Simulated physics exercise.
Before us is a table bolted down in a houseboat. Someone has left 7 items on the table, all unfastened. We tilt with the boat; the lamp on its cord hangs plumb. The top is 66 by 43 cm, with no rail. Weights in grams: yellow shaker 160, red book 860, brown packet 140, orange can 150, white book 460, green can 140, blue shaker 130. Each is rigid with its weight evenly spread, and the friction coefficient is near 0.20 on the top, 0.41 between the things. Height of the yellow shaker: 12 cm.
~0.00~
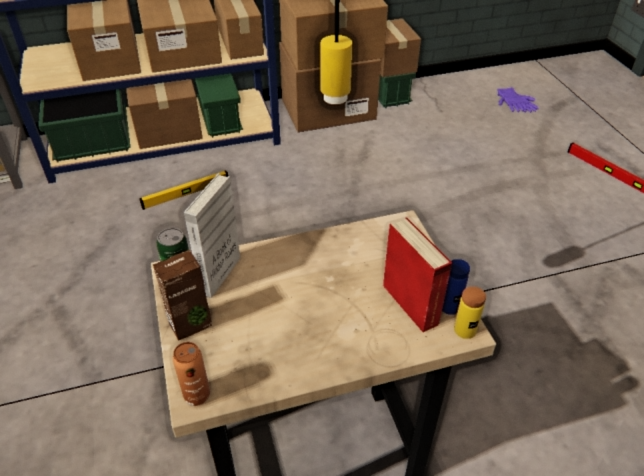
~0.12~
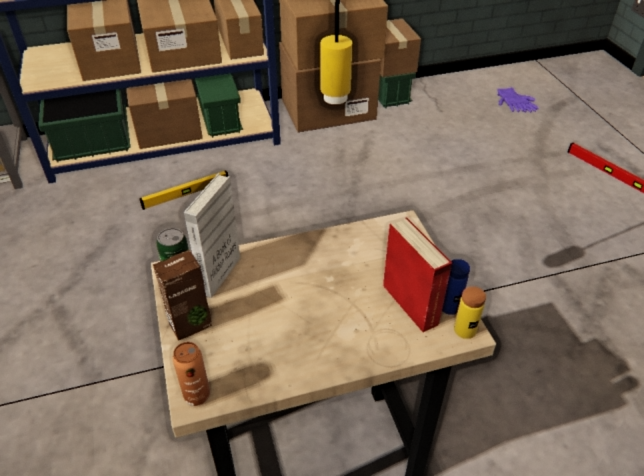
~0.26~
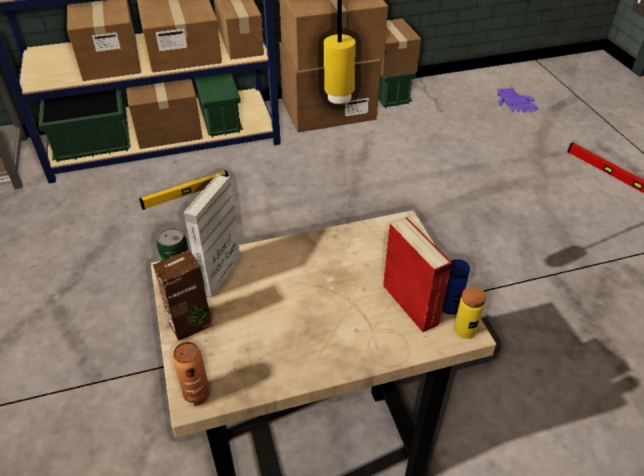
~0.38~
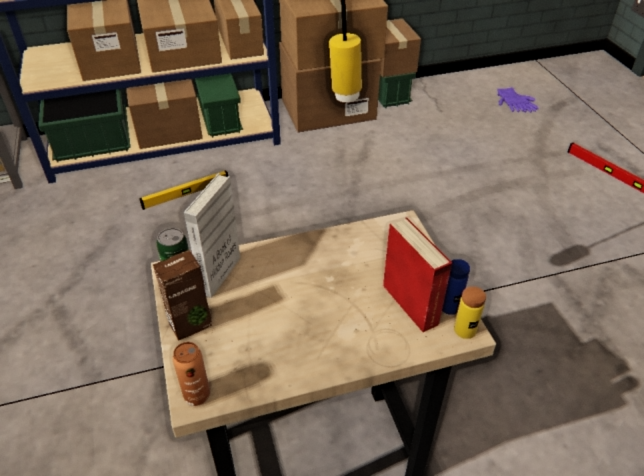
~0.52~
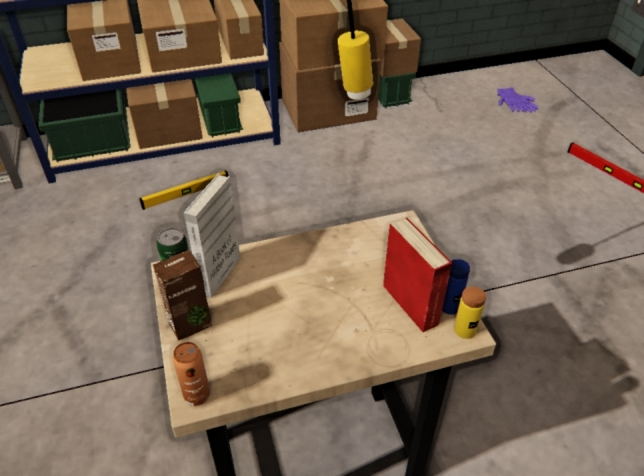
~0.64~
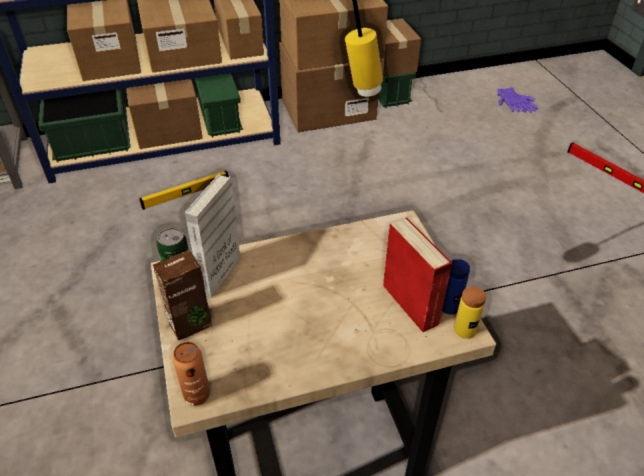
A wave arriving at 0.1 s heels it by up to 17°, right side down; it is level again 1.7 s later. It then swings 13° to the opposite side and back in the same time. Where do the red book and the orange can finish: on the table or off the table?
The red book goes over the edge; the orange can remains on top.
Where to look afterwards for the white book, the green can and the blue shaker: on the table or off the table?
The white book is still on the table; the green can ends on the table; the blue shaker finishes off the table.
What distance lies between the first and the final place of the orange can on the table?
Some 24 cm.
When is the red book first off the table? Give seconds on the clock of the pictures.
Near 1.3 s.
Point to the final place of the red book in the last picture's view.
At about (541, 428).
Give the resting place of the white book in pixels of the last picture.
Near (439, 273).
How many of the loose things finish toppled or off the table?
That comes to 4.
Around 1.14 s, heel 15°, right side down; yellow shaker and blue shaker now off the table; red book shifted 9 cm near (453, 267); orange can shifted 8 cm near (236, 365).
Around 1.44 s, heel 6°, right side down; red book now off the table; orange can shifted 21 cm near (299, 349); white book on its side.
Around 1.64 s, heel 1°, right side down; orange can shifted 26 cm near (323, 344); white book on its side; green can shifted 24 cm.
Finally (4.0 s), off the table, yellow shaker, red book and blue shaker; on their side or leaning hard on the table, white book; not toppled but over 5 cm from the start, brown packet, orange can and green can. In the last view, red book near (541, 428), orange can near (315, 346).
